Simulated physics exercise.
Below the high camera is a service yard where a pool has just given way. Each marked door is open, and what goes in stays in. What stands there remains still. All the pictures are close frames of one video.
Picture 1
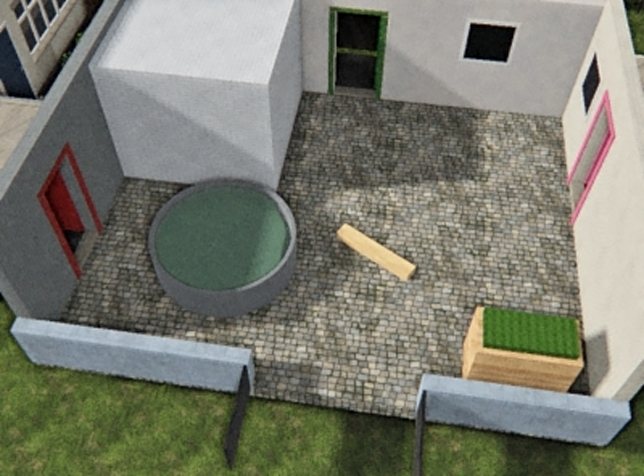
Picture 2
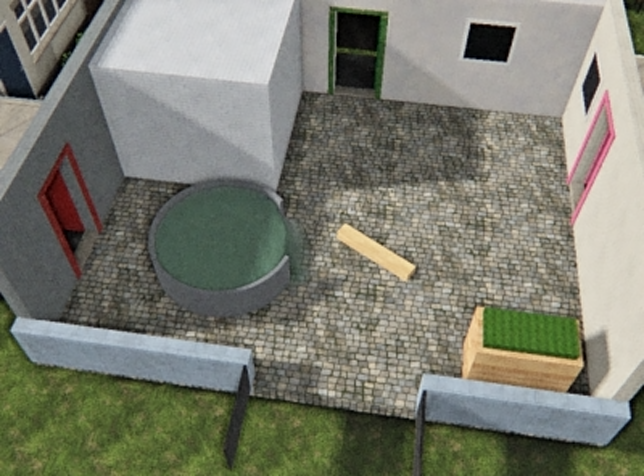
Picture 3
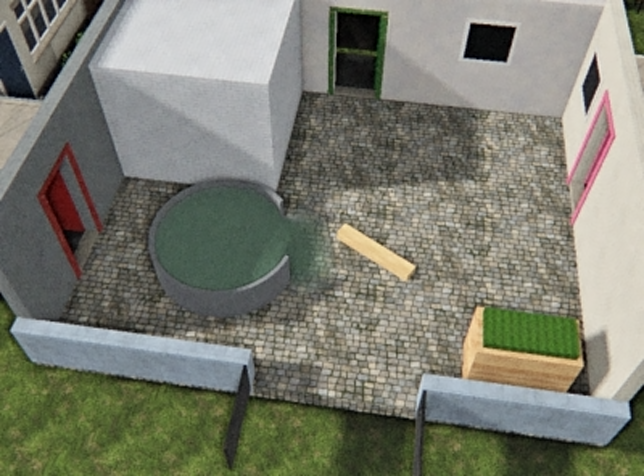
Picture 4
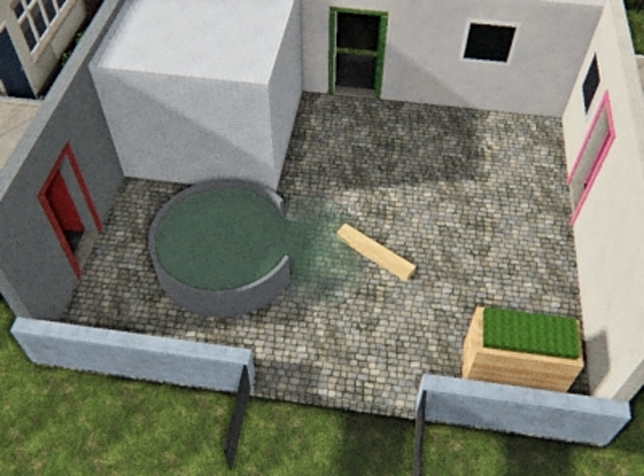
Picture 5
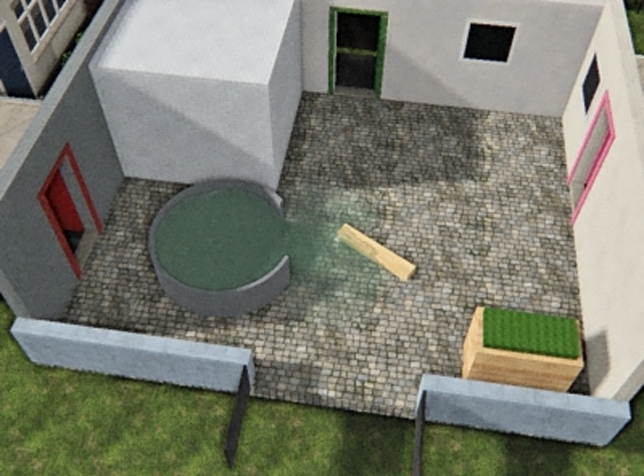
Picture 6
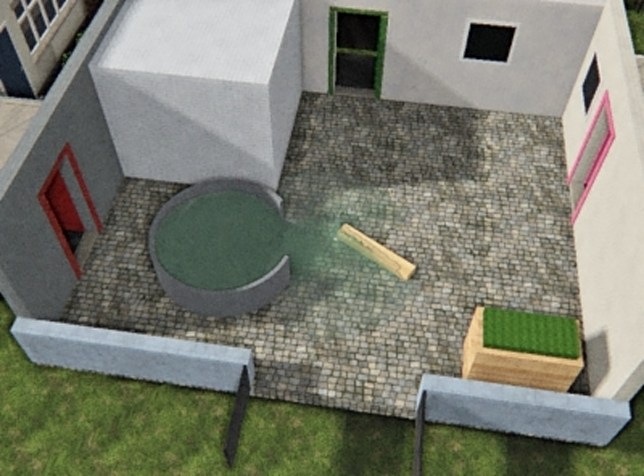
In a walled, cobbled yard, a round grey pool of still green water opened on its right side, and water poured through the gap, spreading right across the stones around a wooden plank.
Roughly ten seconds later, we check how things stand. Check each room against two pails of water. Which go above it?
In the end the pink door counts as not over. The green door counts as over. The red door counts as not over.
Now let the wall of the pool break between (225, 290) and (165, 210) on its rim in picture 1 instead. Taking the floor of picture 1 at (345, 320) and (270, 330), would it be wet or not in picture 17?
Respectively: Drenched and drenched.
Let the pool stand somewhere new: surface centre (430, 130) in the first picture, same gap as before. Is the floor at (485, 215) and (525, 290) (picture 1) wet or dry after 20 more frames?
In that order: Awash, covered.
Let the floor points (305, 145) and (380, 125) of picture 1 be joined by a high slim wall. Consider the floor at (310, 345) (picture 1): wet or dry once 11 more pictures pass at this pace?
There: Clear.
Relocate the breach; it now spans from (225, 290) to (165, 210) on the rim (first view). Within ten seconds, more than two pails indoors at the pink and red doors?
Pink door: Short of the mark, red door: Beyond the mark.
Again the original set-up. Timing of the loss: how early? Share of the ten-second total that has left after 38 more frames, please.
By then, close to 55 % of it.
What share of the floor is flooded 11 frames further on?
Roughly 50 percent.
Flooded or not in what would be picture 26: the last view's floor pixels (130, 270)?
At that place: Dry.
A moment on, water covers 25 % of the floor; the pink door not reached, the green door not reached, the red door not reached.
Next, water covers 50 % of the floor; the pink door not reached, the green door not reached, the red door not reached.
Then, water covers 65 % of the floor; the pink door wet at the sill, nothing in, the green door under two buckets in, the red door not reached.
Later, water covers 65 % of the floor; the pink door wet at the sill, nothing in, the green door under two buckets in, the red door not reached.
In the end, water covers 75 % of the floor; the pink door wet at the sill, nothing in, the green door over two buckets in, the red door not reached.
